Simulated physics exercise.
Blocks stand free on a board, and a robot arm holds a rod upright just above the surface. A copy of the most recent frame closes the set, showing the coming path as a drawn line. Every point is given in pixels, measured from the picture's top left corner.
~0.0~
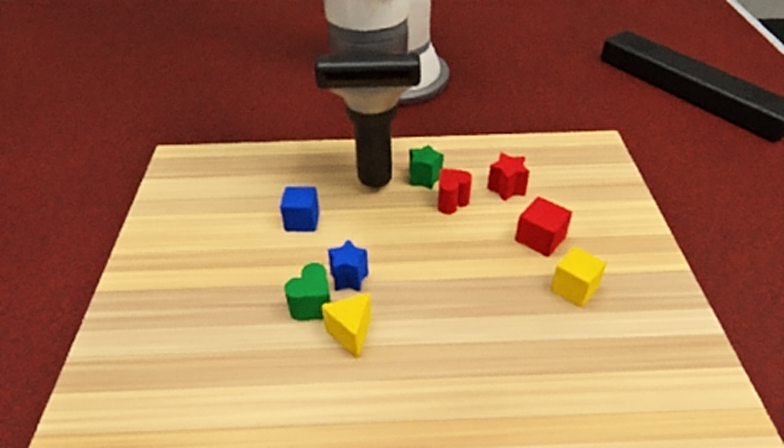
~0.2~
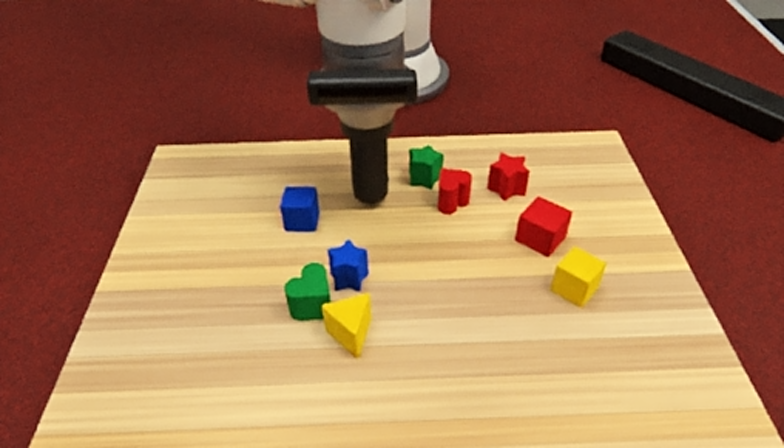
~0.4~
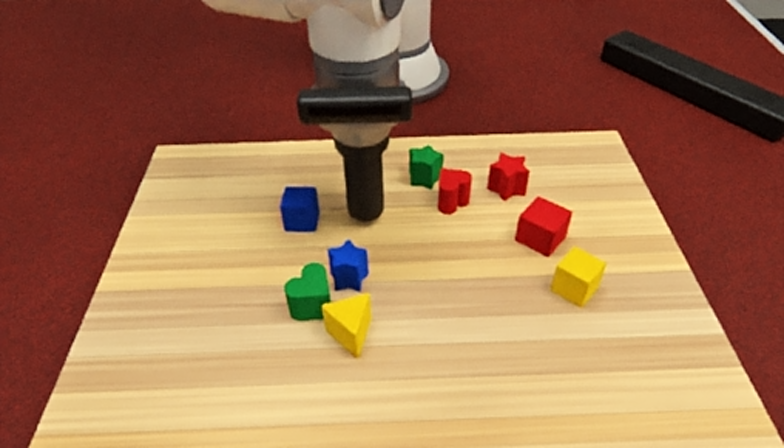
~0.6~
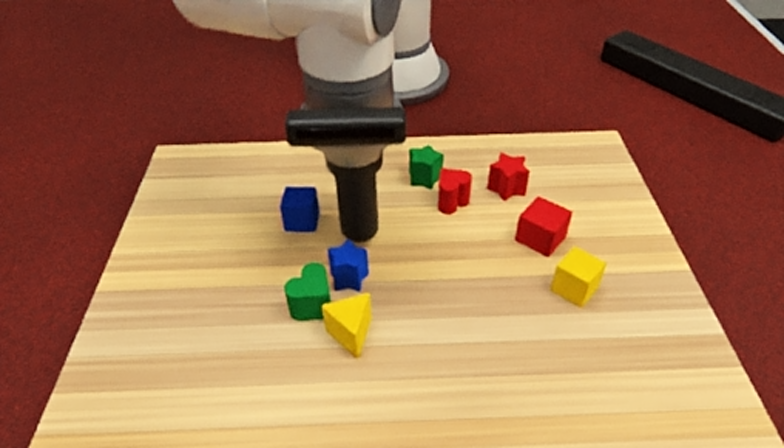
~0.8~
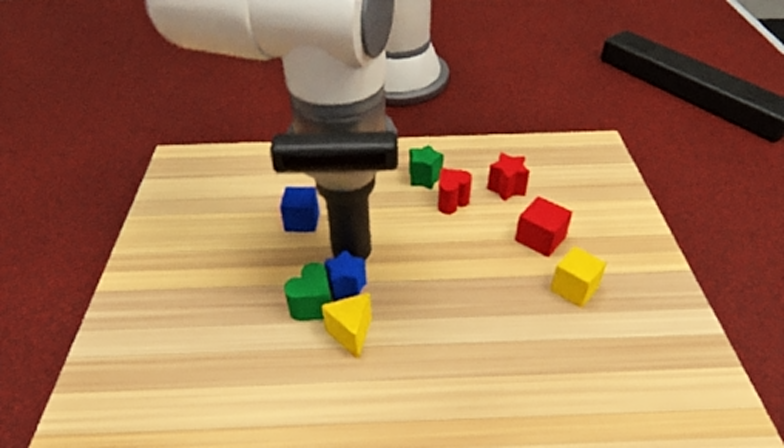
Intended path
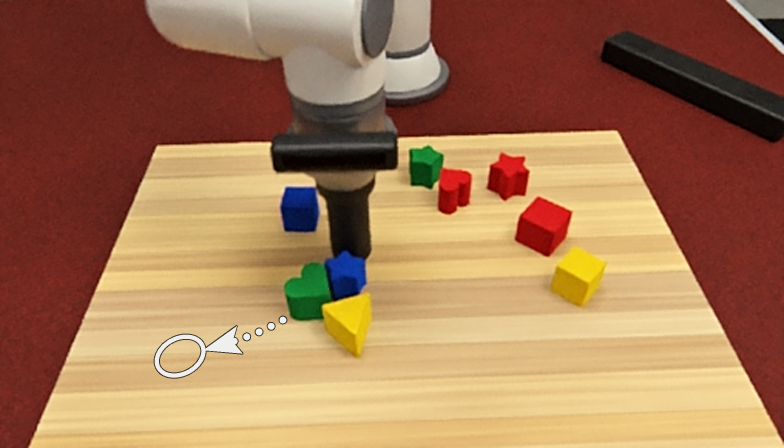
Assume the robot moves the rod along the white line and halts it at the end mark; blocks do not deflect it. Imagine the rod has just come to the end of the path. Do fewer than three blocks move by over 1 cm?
Final answer: Yes.
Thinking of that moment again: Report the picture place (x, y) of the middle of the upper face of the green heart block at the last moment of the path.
That would be at about pixel (258, 343).
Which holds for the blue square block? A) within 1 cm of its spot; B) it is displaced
Correct choice: A.
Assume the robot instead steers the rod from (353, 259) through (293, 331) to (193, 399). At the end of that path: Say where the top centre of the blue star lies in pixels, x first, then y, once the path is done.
So, by the moment the path ends, you'll find the top centre of the blue star at (341, 301).
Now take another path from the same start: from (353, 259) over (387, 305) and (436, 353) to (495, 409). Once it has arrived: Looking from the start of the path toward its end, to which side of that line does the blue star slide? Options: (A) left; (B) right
The one that fits is B, right.
Path on the board, from (353, 259) over (312, 300) and (253, 335) to (180, 356).
What follows on the original path. One third of the way, rod at (310, 294); green heart block at (285, 311), turned 15° anticlockwise; blue star at (341, 289), turned 20° anticlockwise; yellow triangular block at (353, 315).
Two thirds of the way, rod at (250, 328); green heart block at (259, 343), turned 95° anticlockwise; blue star at (341, 289), turned 20° anticlockwise; yellow triangular block at (353, 315).
At the end, rod at (177, 349); blue square block in place; green heart block at (258, 343), turned 95° anticlockwise; blue star at (341, 289), turned 20° anticlockwise; yellow triangular block at (353, 315).
